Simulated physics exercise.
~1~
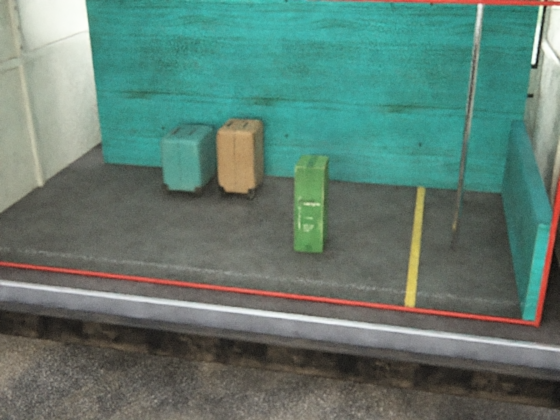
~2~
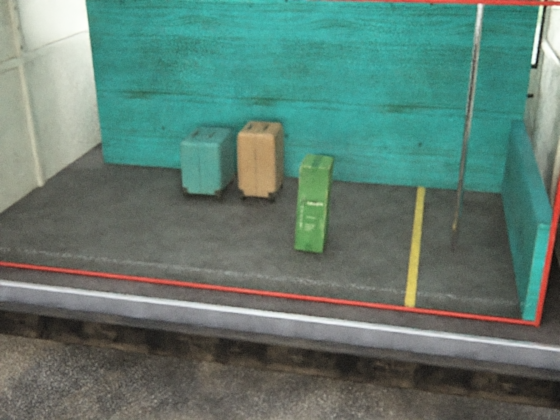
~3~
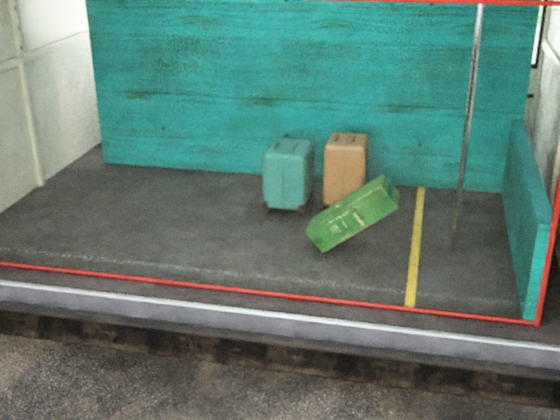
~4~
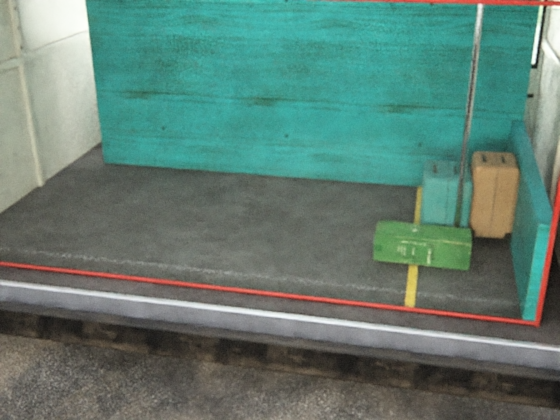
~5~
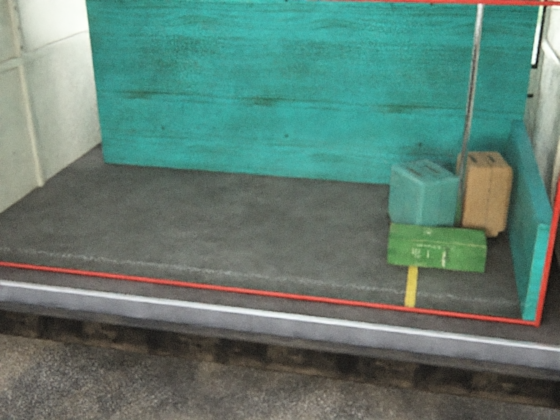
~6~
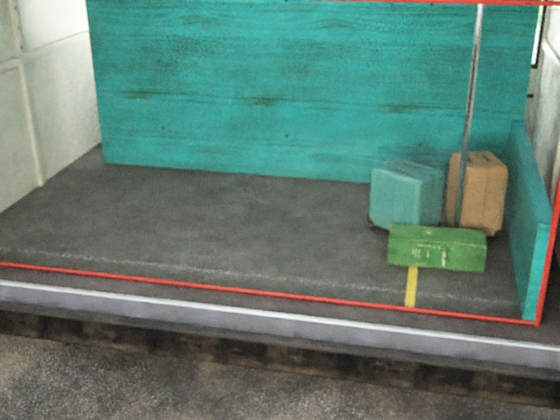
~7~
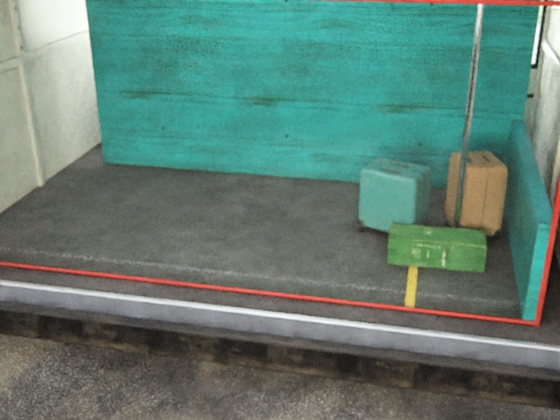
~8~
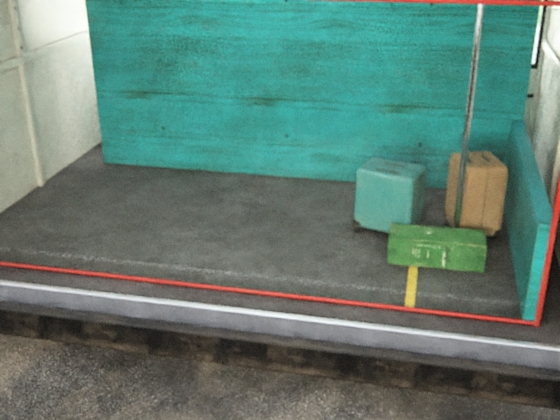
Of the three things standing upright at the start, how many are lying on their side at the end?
One of the three ends up lying on its side, the green tall box. The teal and brown wheeled cases are still upright.
